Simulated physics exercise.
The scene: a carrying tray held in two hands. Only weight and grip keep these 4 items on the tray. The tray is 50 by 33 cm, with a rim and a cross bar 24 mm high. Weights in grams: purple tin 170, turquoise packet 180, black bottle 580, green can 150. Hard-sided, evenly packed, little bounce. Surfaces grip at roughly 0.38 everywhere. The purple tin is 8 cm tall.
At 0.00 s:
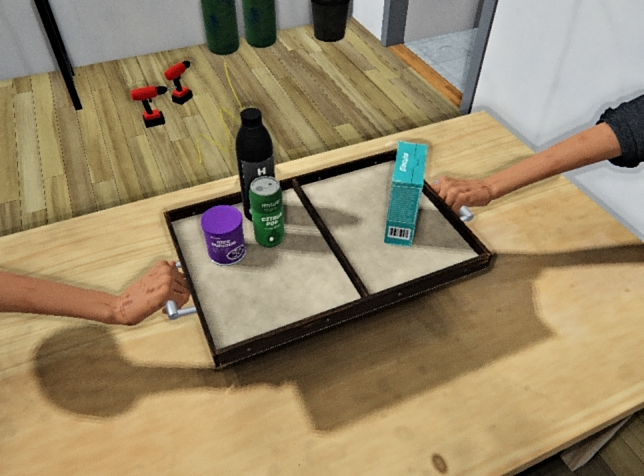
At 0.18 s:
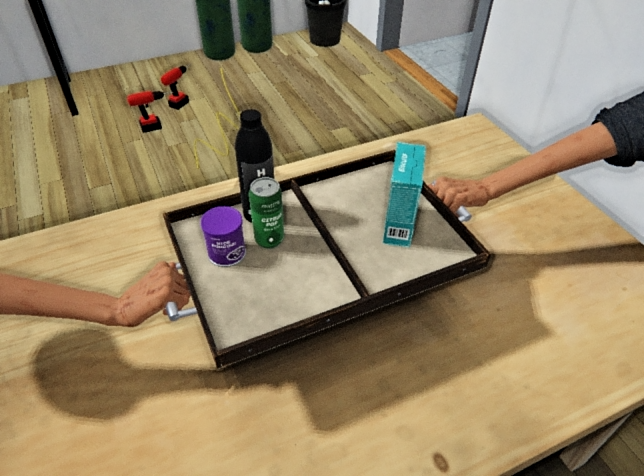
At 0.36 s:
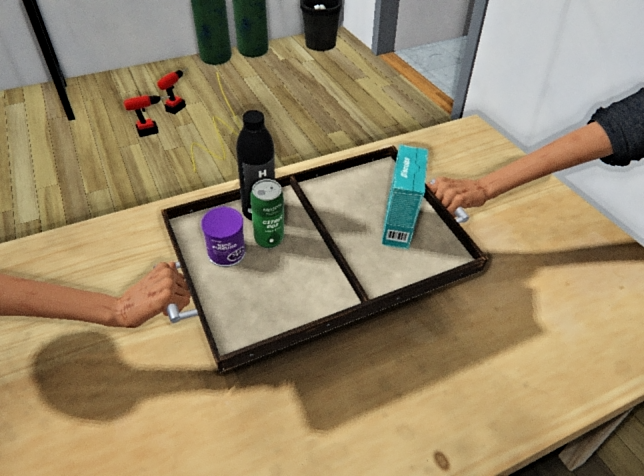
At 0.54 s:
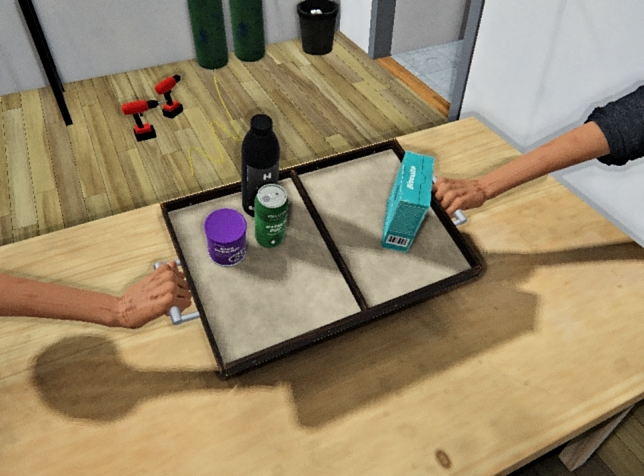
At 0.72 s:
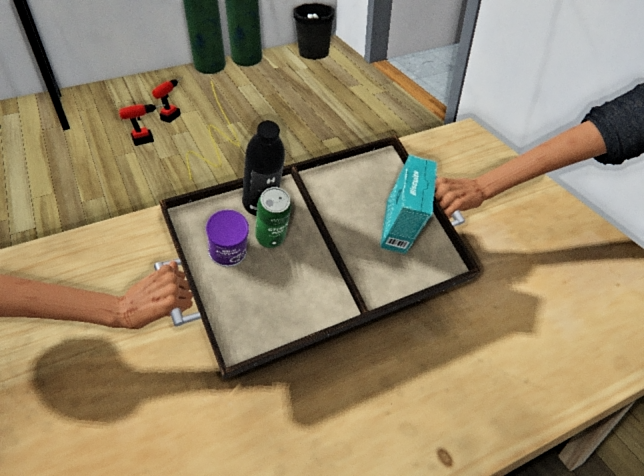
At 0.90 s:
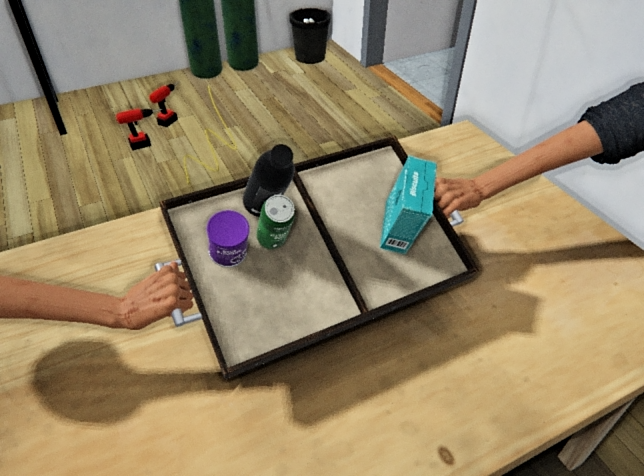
In the video, two hands hold a tray carrying a purple tin, green can, black bottle and turquoise packet above a wooden table, gradually tilting its near edge down; the bottle leans noticeably and the can tips slightly.
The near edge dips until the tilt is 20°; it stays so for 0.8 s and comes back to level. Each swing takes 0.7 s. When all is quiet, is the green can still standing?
The green can falls over.
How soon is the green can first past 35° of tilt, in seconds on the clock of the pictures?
At about 1.0 s.
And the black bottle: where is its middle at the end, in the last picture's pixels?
Around (332, 266).
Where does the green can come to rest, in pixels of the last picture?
Around (269, 293).
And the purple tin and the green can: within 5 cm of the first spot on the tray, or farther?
The purple tin holds its spot; the green can leaves its spot.
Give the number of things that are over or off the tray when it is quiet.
In all, 2.
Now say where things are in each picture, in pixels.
Tray level; green can (268, 214); purple tin (224, 236), in the first picture.
Tray level; black bottle (256, 168); purple tin (224, 237), in the second picture.
Tray at 6°, near edge down; turquoise packet (404, 198); black bottle (256, 167), in the third picture.
Tray at 14°, near edge down; purple tin (226, 238); turquoise packet (407, 204), in the fourth picture.
Tray at 19°, near edge down; black bottle (263, 169); purple tin (228, 239), in the fifth picture.
Tray at 20°, near edge down; green can (275, 224) tipped 8° from how it sat; turquoise packet (407, 207), in the sixth picture.
After 1.10 s, tray at 20°, near edge down; green can tipped 69° from how it sat near (291, 271); black bottle tipped 70° from how it sat.
After 1.20 s, tray at 20°, near edge down; green can on its side near (291, 290); black bottle on its side.
After 1.80 s, tray at 17°, near edge down; green can on its side near (275, 304); black bottle on its side; turquoise packet slid 3 cm.
At rest (2.8 s), tipped over on the tray, black bottle and green can; the other 2 in place, give or take 5 cm. In the last view, green can near (269, 293).
